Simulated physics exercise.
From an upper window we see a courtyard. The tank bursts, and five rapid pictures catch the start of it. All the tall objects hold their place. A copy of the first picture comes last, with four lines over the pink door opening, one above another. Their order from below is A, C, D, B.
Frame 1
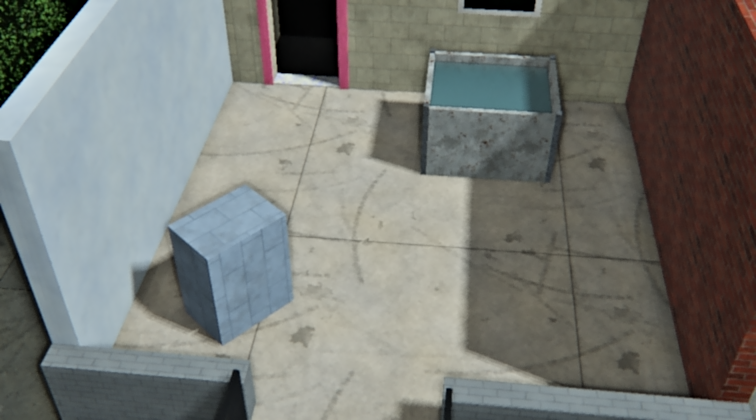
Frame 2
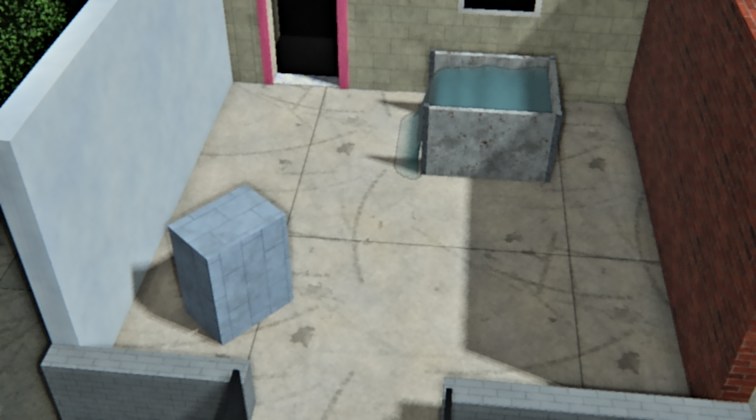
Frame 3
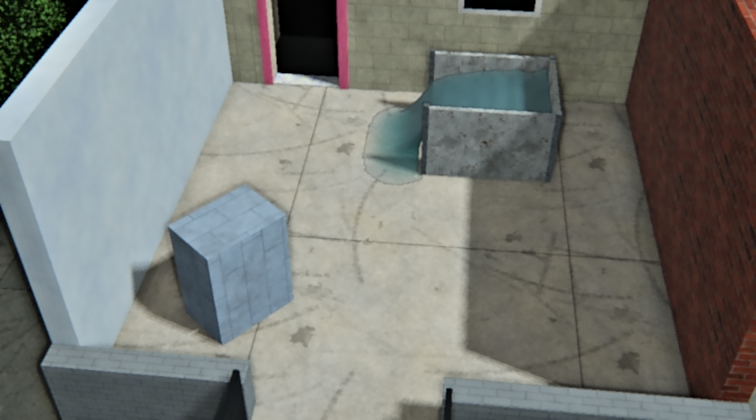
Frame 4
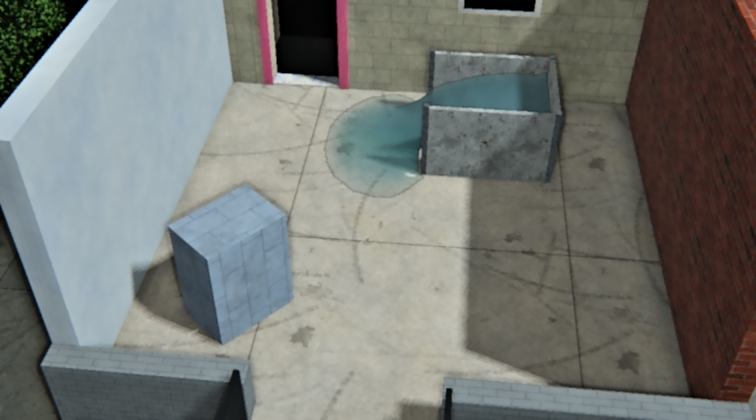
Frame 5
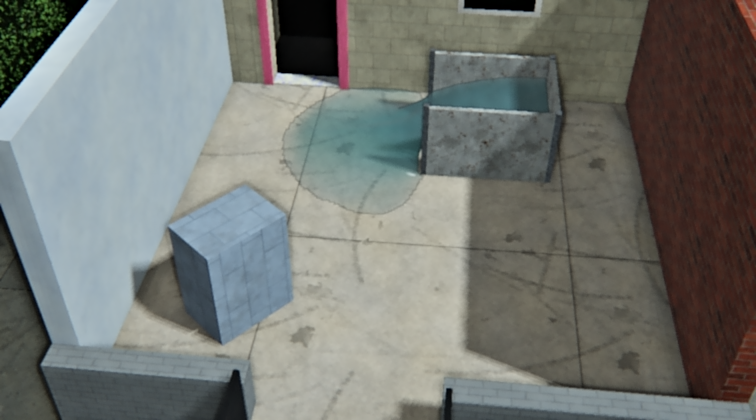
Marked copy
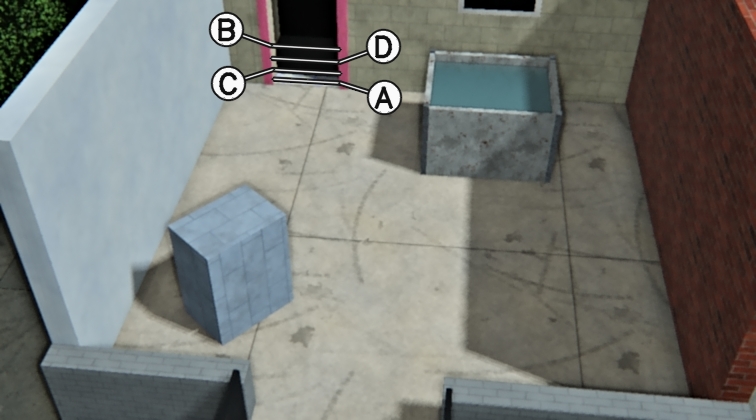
Water pours from the left side of a gray tank and spreads across the courtyard floor.
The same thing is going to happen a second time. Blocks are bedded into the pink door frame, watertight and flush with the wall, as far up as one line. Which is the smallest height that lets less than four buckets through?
Line C just does it.
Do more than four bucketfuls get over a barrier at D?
No, that is safe.
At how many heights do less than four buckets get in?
Three of them.
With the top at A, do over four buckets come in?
Yes.
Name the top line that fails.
It is A.
In white, A at (306, 81); B at (305, 47); C at (306, 71); D at (305, 60); from the bottom up A, C, D, B.
With A, about 8 bucketfuls get in.
With B, nothing gets over.
With C, a splash gets over, under a bucket.
With D, nothing gets over.
